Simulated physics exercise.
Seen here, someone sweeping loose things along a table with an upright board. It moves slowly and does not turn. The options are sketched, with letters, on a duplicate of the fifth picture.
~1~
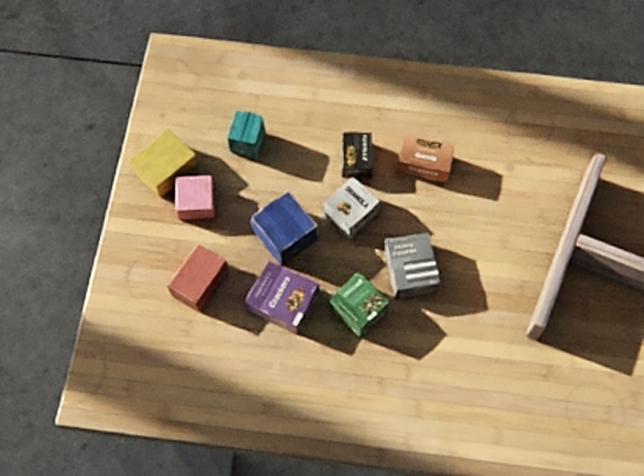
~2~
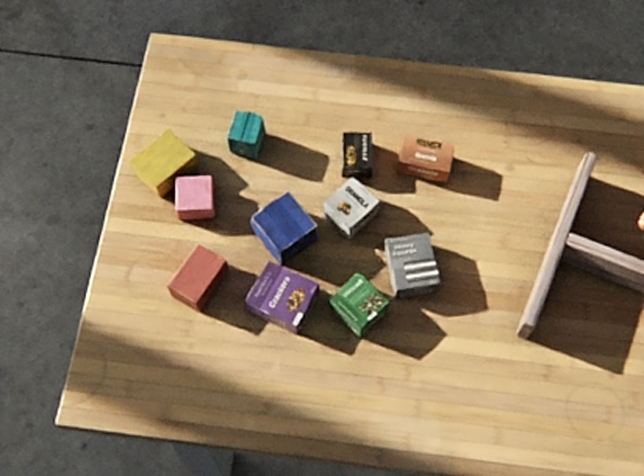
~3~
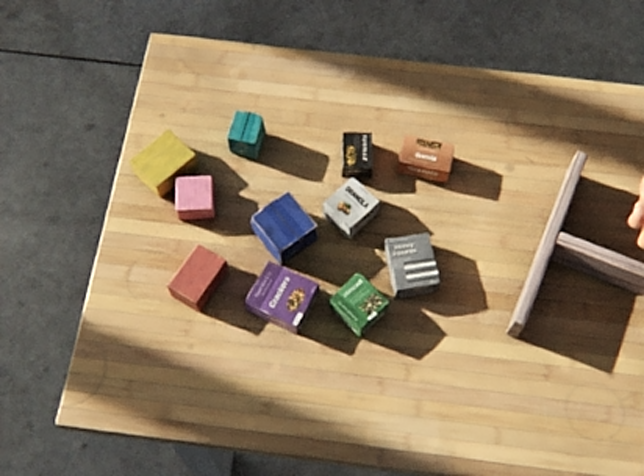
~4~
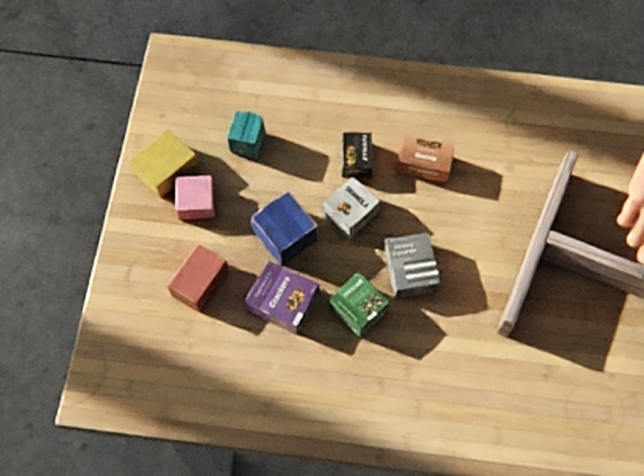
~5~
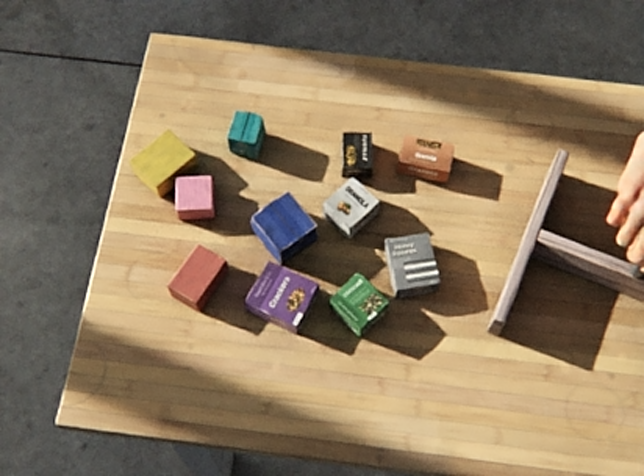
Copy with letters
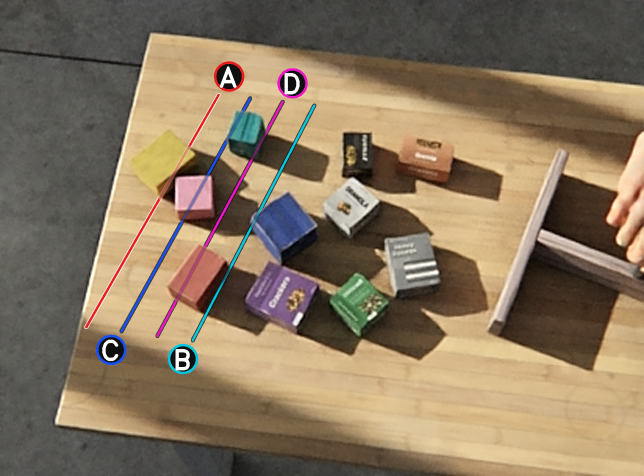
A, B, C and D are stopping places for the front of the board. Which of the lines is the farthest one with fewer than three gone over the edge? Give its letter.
D.
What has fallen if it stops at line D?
The red block.
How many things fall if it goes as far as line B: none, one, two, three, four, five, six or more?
The count is none.
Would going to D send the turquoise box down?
No.
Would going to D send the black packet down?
No.
On the marked copy, A at (156, 204); B at (257, 216); C at (189, 208); D at (223, 212).
Taking D. A third of the way, board (422, 219); orange packet (418, 154); green packet (351, 304).
Two thirds of the way, board (311, 206); red block (147, 271); pink block (188, 199).
When it is over, board (225, 196); red block over the edge; pink block (112, 189); one fallen.
As for the rest, A drops five; B is within the limit but short; C drops three.
